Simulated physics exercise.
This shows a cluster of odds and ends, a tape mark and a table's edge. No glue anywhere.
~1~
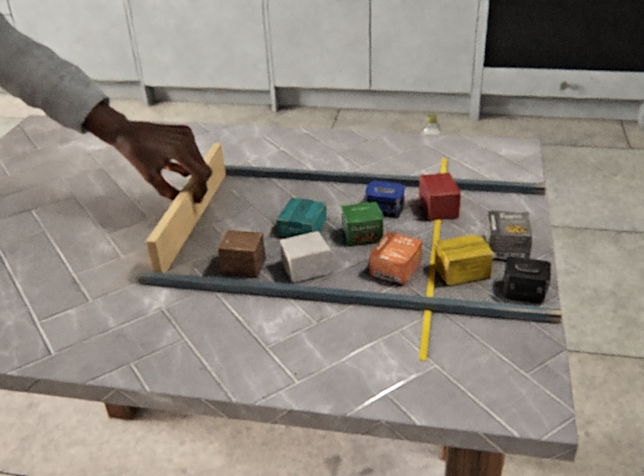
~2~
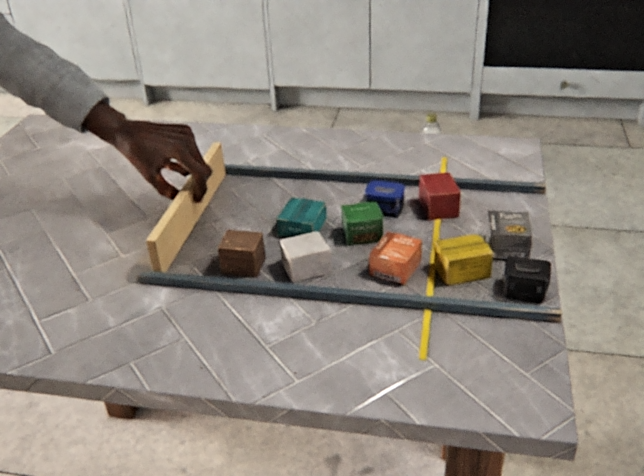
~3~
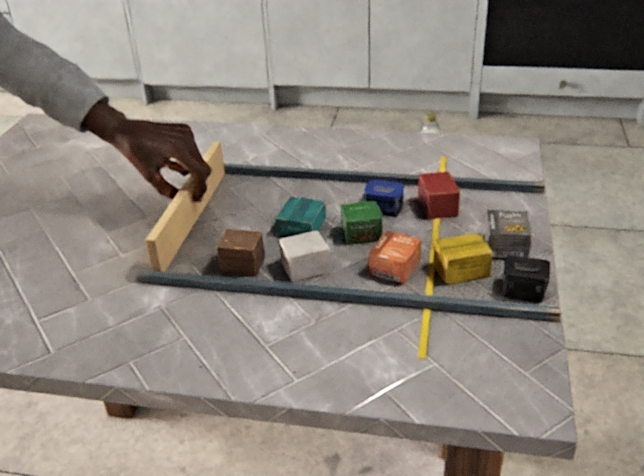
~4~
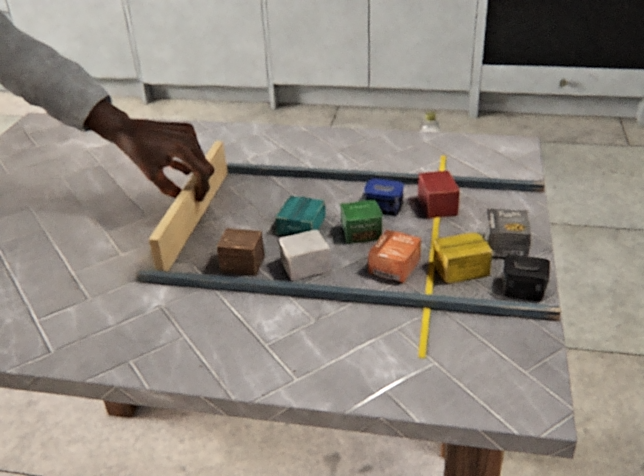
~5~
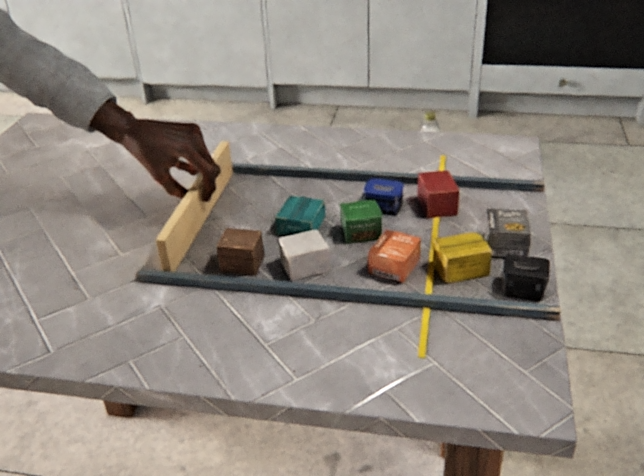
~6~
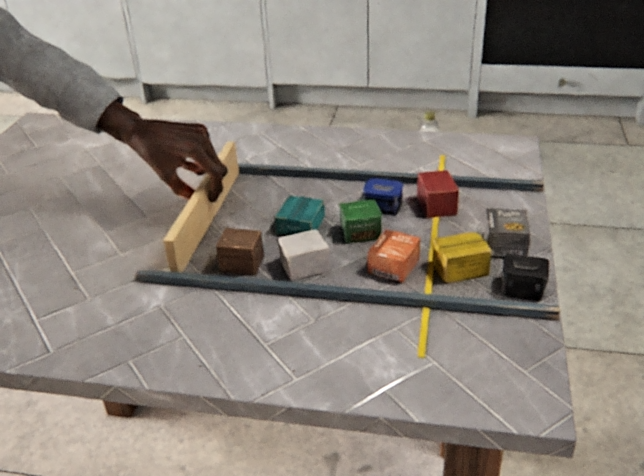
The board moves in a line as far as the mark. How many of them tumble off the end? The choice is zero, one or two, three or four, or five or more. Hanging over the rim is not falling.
Here the number that fall off is one or two.
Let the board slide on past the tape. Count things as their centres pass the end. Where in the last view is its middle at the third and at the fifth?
Near (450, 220) and (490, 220).
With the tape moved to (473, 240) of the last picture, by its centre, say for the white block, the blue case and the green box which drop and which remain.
The white block stays on, the blue case remains up, the green box stays on.
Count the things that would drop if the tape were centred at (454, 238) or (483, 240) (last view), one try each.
Down on the floor: 3 and 4.
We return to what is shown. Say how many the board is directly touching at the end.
It touches 3.
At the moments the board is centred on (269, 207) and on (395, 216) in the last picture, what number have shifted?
First 2, then 10.
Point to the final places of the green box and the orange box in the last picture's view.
The green box at (495, 231), the orange box at (523, 258).
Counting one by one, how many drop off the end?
Exactly 2.
Soon after, none off yet; black case at rest near (525, 277); grey box at rest near (506, 233); yellow box at rest near (461, 257).
Then, none off yet; black case moved a little near (540, 278); grey box moved a little near (524, 228); yellow box moved about its own width near (498, 254).
By the end, the number that fall off is one or two; fallen, yellow box and grey box.
